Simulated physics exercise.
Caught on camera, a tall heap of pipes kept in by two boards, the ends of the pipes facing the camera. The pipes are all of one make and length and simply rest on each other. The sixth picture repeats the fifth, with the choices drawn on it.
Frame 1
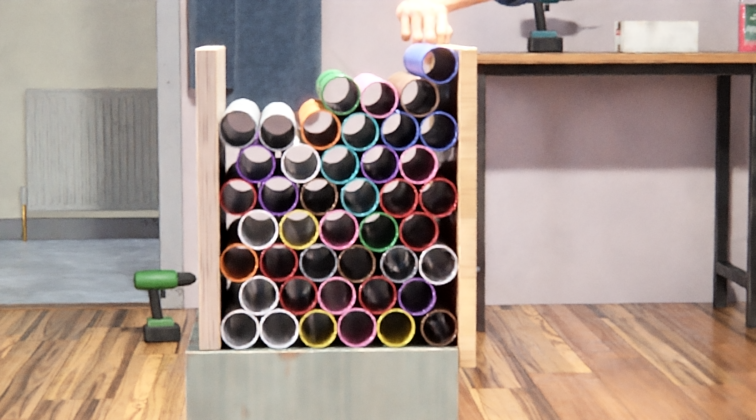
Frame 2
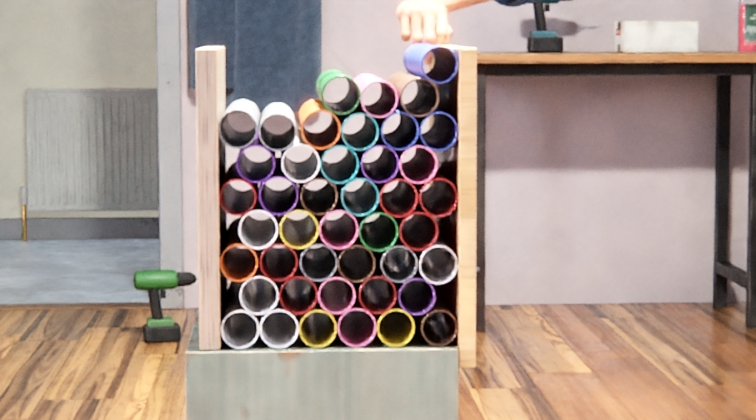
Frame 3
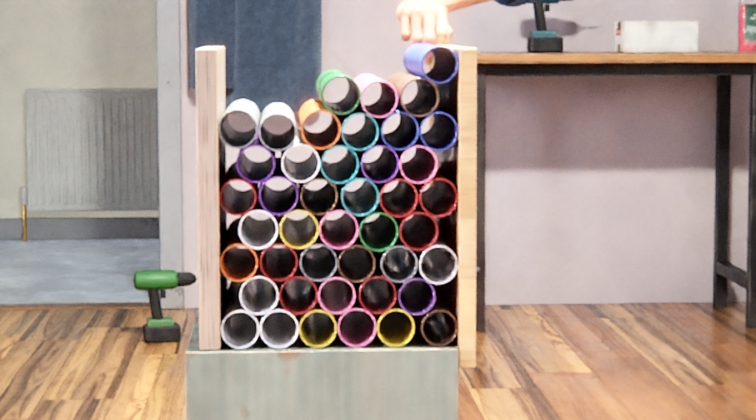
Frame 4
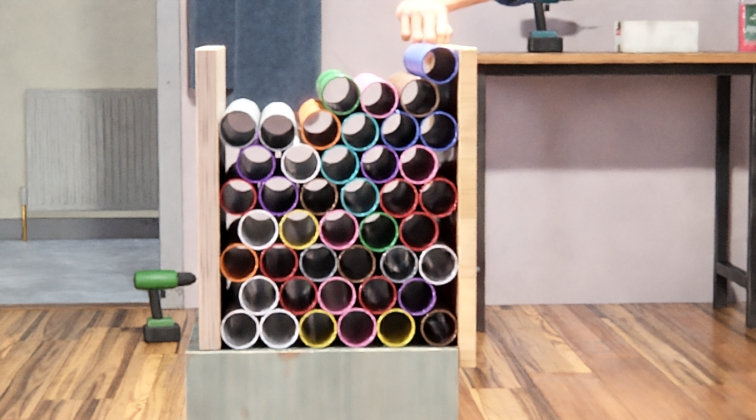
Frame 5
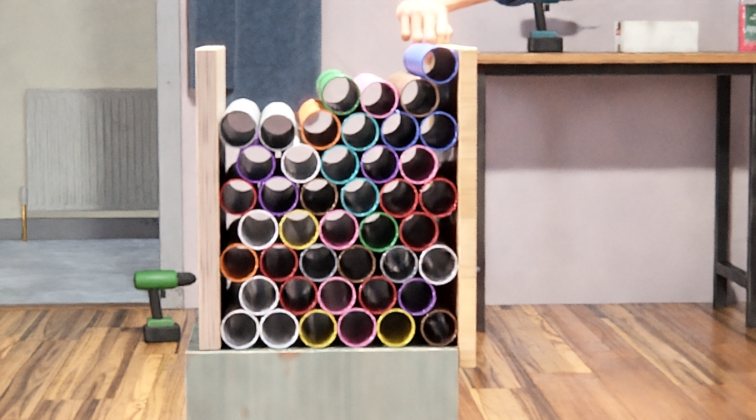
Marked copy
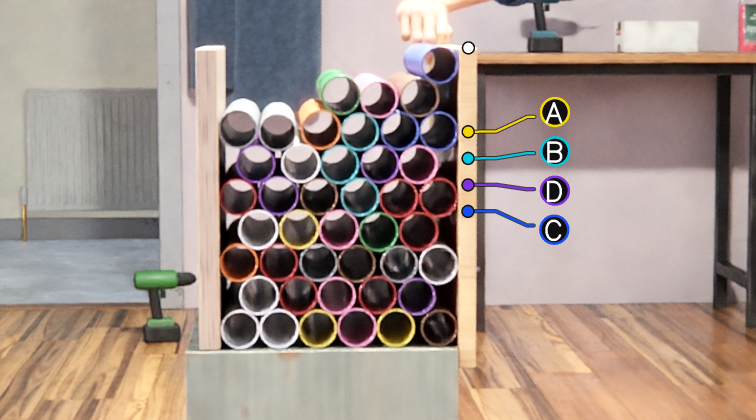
The clip opens on a tall heap of colorful pipes, their open ends facing the camera, stacked between two upright boards. A hand rests at the top right by a blue pipe, while a green drill stands at the left. Nothing visibly moves through to the end.
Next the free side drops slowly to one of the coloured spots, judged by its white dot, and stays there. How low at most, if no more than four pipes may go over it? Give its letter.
Stop at C.
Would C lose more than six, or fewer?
Fewer than six.
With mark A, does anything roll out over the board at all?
Yes.
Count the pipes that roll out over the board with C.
With C, three.
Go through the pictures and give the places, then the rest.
A red pipe (418, 231); a pink pipe (339, 230); a brown pipe (319, 196), in the first frame.
A brown pipe (319, 196); a turquoise pipe (340, 164), in the second frame.
A purple pipe (256, 164); a green pipe (341, 95), in the third frame.
Side board (451, 193); a white pipe (240, 329), in the fourth frame.
A brown pipe (440, 327); a grey pipe (399, 264); a red pipe (418, 231), in the fifth frame.
On the marked copy, A at (468, 132); B at (468, 159); C at (468, 212); D at (468, 185); the white dot at (468, 48).
With C. Early on, top of the board (458, 119).
Further on, top of the board (458, 200).
At the end, top of the board (458, 211), three out over the board.
As for the rest, A one out over the board; B one out over the board; D three out over the board.
